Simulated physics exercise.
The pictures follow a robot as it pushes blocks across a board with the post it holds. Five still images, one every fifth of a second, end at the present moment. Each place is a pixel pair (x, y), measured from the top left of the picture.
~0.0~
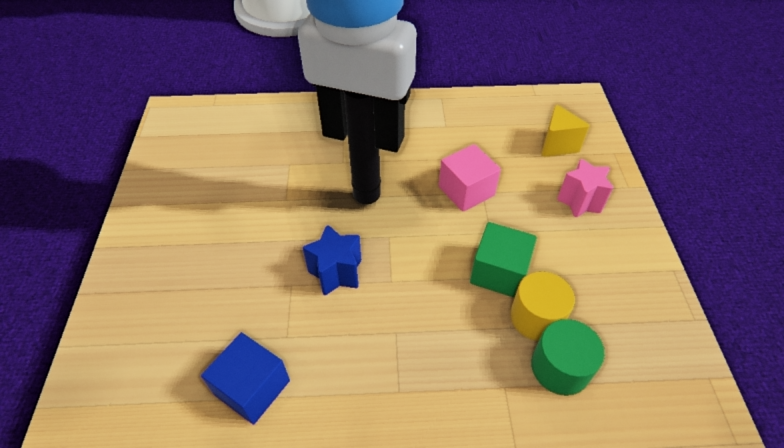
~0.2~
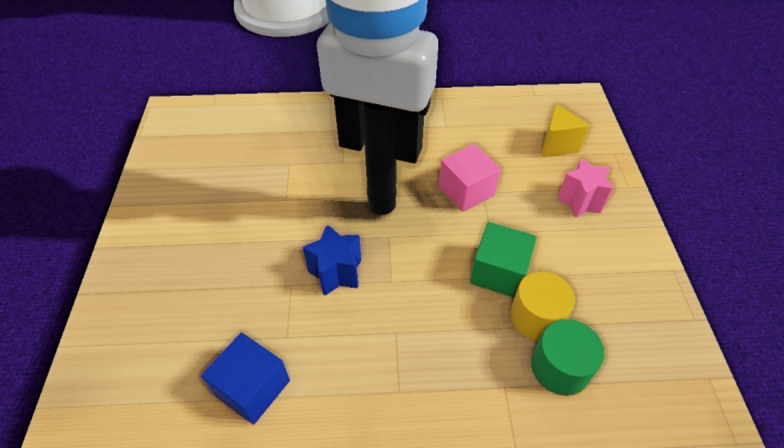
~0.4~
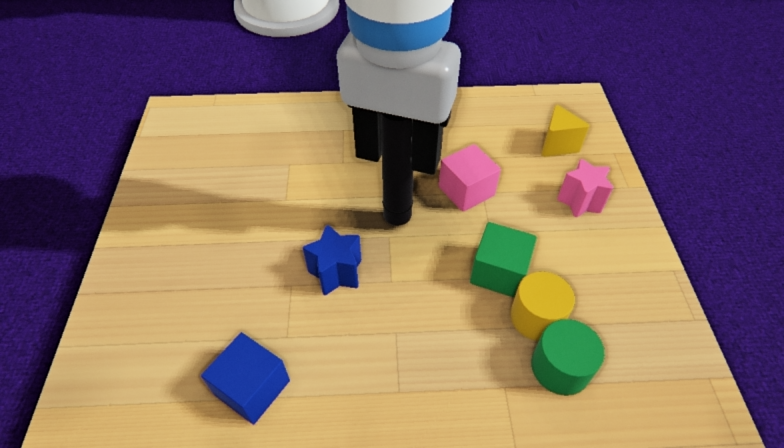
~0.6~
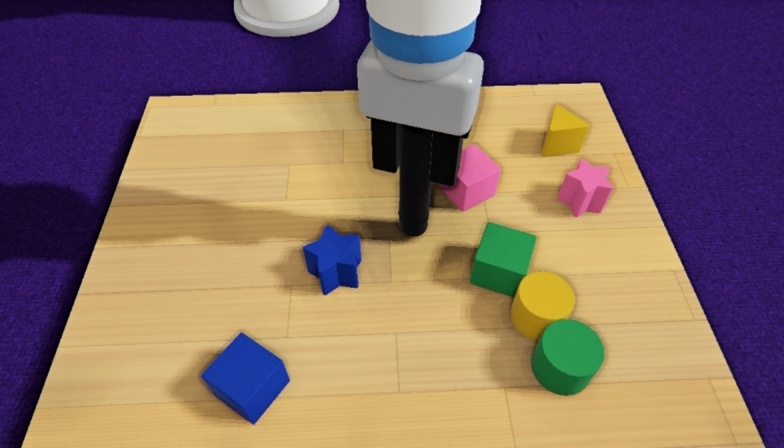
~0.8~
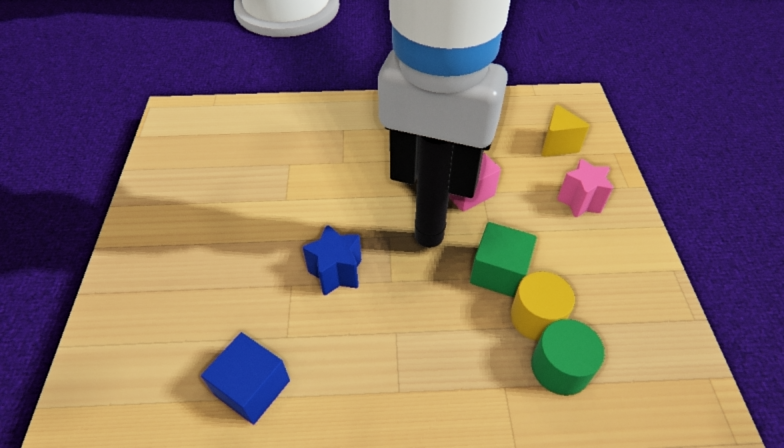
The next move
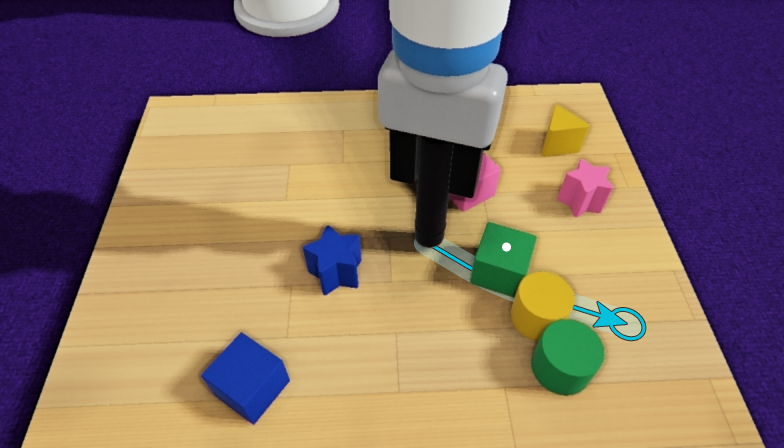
The video shows a robot arm with a black post moving slowly rightward and toward the viewer over a wooden board, passing in front of a pink block, while the blue, green, yellow and pink blocks all stay still.
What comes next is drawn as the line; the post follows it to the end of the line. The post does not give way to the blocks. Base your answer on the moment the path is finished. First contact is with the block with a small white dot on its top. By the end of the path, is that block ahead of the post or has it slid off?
My answer is that the block with a small white dot on its top has slipped off.
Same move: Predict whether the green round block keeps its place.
It is moved off its spot.
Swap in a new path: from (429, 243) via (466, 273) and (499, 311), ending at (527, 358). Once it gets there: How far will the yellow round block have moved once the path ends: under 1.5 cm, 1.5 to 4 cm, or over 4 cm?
It falls in the under 1.5 cm band.
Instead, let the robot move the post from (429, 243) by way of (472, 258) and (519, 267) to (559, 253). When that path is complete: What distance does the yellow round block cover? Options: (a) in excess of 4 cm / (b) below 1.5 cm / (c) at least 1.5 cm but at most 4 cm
c - at least 1.5 cm but at most 4 cm.
Path on the board, from (429, 243) over (519, 290) to (627, 324); the dot is on the green square block.
The first path, step by step. One third of the way, post at (487, 270); green square block at (535, 252), turned 25° anticlockwise; yellow round block at (559, 298); green round block at (575, 351).
Two thirds of the way, post at (558, 296); green square block at (578, 246), turned 80° anticlockwise; yellow round block at (591, 315); green round block at (582, 368).
At the end, post at (631, 318); pink square block in place; green square block at (581, 246), turned 85° anticlockwise; yellow round block at (621, 335); green round block at (584, 373).
